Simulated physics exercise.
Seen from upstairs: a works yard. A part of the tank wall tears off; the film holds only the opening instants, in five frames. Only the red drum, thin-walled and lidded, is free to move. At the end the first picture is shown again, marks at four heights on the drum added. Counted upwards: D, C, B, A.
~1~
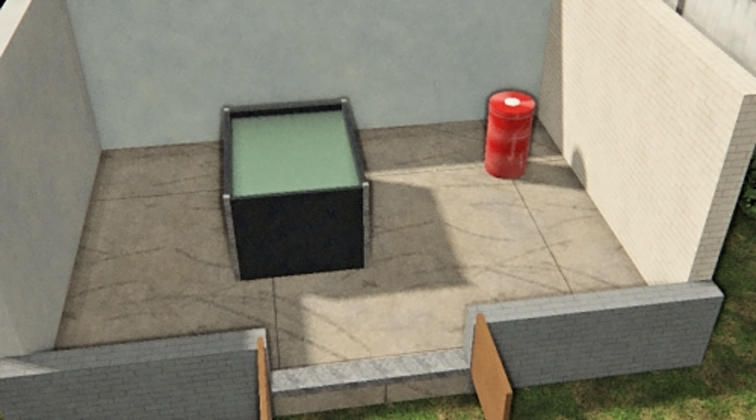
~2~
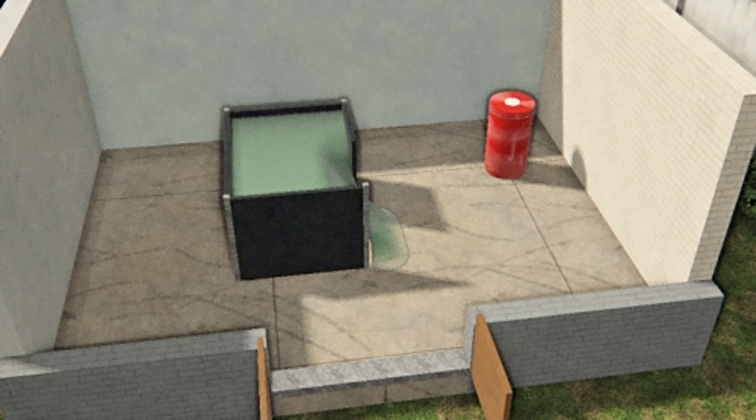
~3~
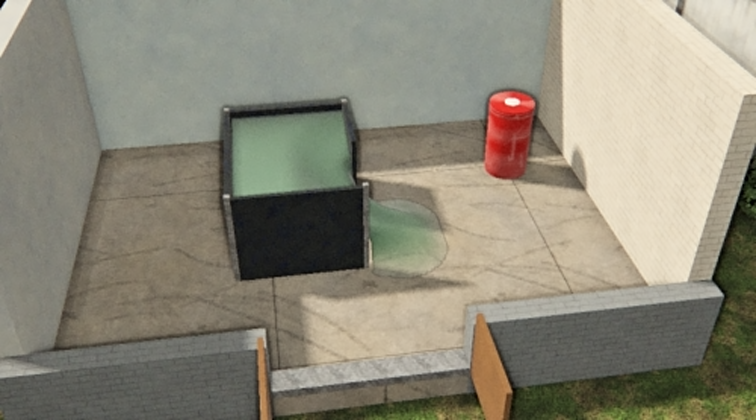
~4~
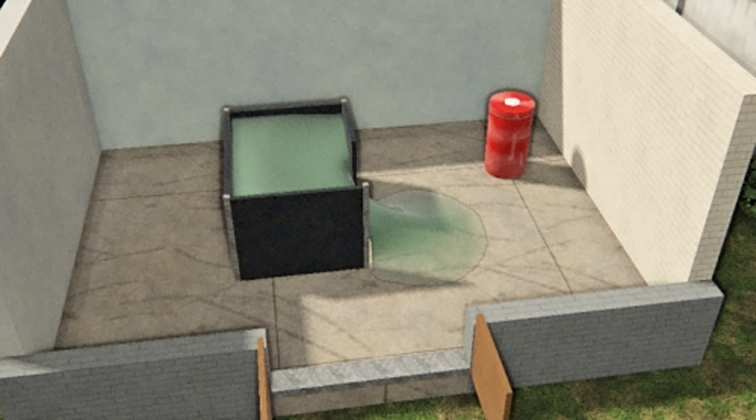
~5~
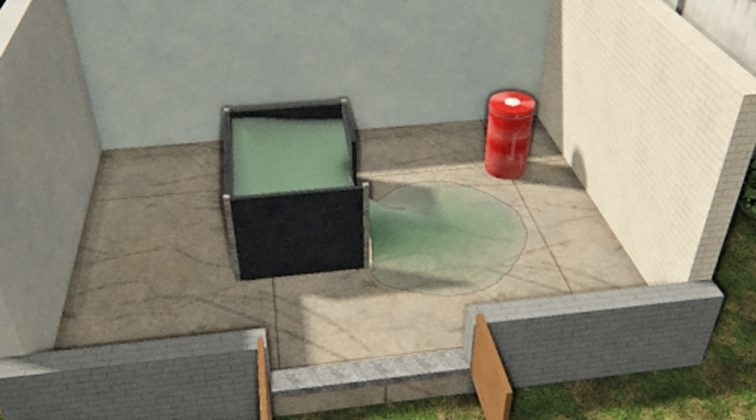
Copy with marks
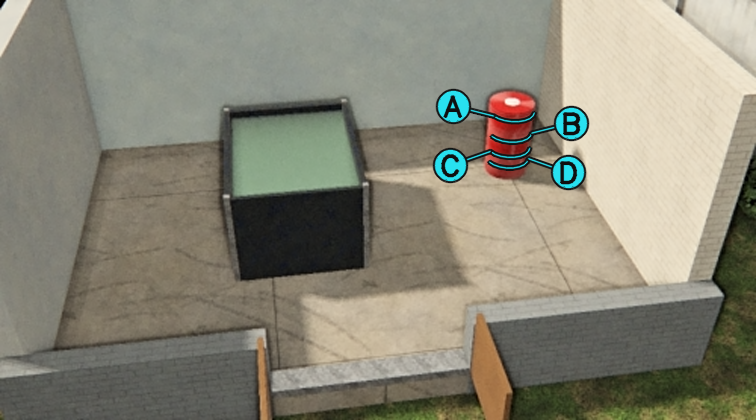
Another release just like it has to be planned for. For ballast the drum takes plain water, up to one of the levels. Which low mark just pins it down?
The limit is C.
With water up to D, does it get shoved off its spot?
Yes, it does.
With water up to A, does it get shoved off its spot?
No, that is safe.
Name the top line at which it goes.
D it is.
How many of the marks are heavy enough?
Three.
On the marked copy, A at (518, 121); B at (516, 142); C at (514, 157); D at (513, 167); from the bottom up D, C, B, A.
With A, it does not move.
With B, it does not move.
With C, it does not move.
With D, it is pushed about its own width away.
